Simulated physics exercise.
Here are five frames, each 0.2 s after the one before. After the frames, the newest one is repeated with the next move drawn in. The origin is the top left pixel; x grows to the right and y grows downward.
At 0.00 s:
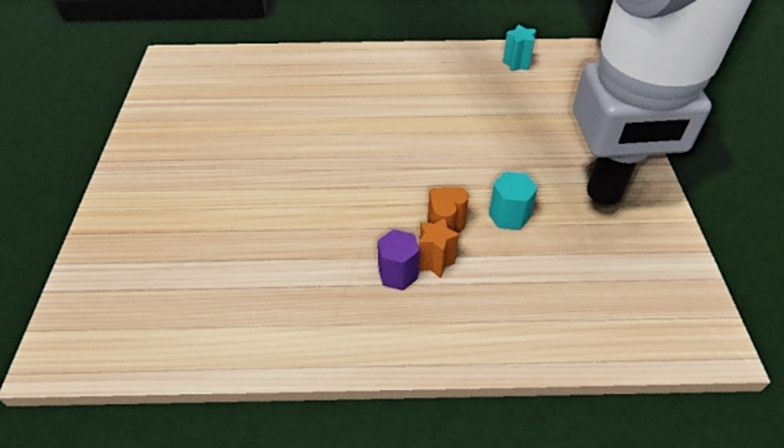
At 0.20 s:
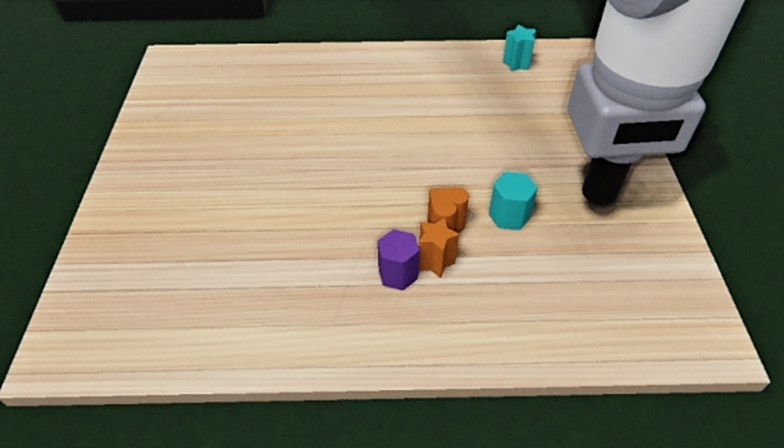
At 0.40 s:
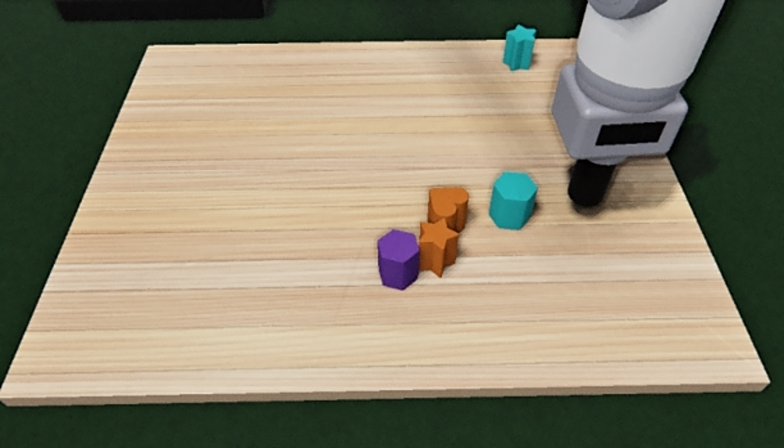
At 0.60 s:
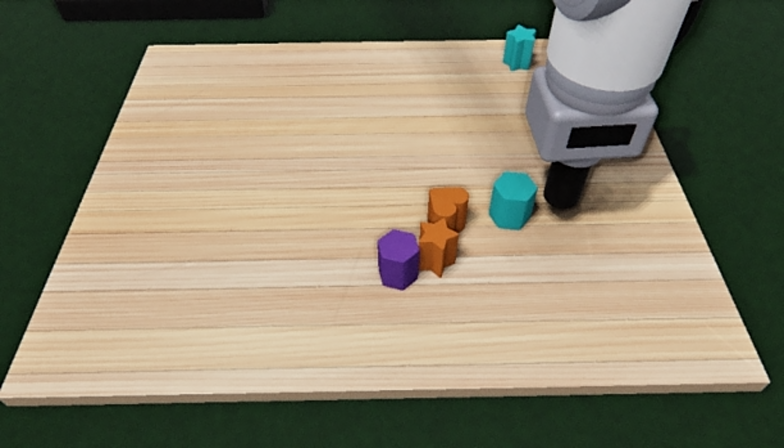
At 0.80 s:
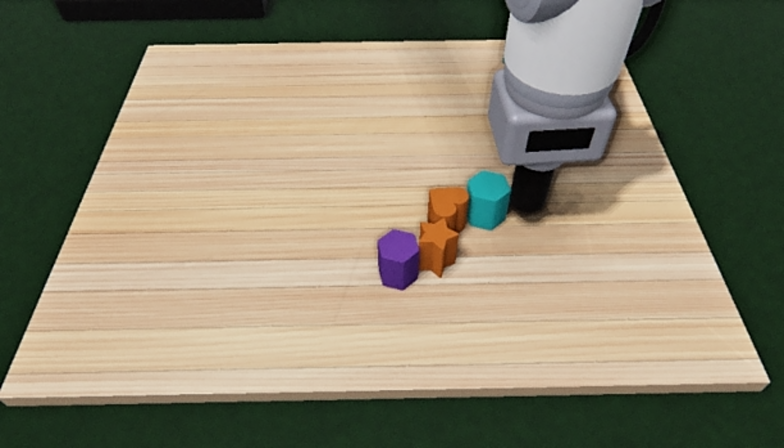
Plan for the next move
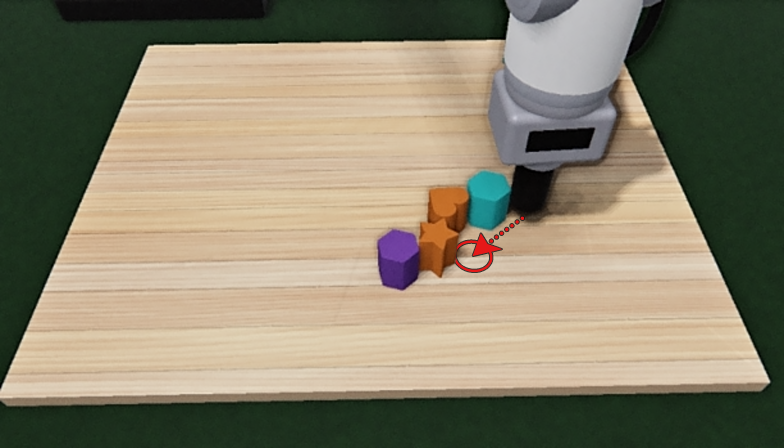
On a wooden board, a robot arm moves left and pushes a turquoise six-sided block up to an orange heart.
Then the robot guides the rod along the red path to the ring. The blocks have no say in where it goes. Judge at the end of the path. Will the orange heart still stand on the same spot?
The answer is no.
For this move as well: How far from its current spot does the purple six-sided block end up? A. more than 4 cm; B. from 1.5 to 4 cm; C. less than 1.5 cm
The correct letter is C.
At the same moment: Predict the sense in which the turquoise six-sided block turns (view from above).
Answer: With the clock.
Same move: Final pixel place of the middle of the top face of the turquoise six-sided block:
By then it is at (468, 190).
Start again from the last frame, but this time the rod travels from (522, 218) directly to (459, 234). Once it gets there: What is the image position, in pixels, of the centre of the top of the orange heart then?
Near (418, 193).
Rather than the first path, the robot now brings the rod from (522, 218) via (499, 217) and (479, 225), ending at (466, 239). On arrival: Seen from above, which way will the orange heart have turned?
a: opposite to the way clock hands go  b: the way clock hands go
My answer is option a.
The drawn path runs from (522, 218) to (473, 256).
On the path given first. Halfway along, rod at (501, 218); orange heart at (433, 197), turned 35° anticlockwise; turquoise six-sided block at (471, 189), turned 55° clockwise.
At the end, rod at (476, 238); purple six-sided block not moved; orange star block not moved; orange heart at (432, 196), turned 40° anticlockwise; turquoise six-sided block at (468, 190), turned 65° clockwise.
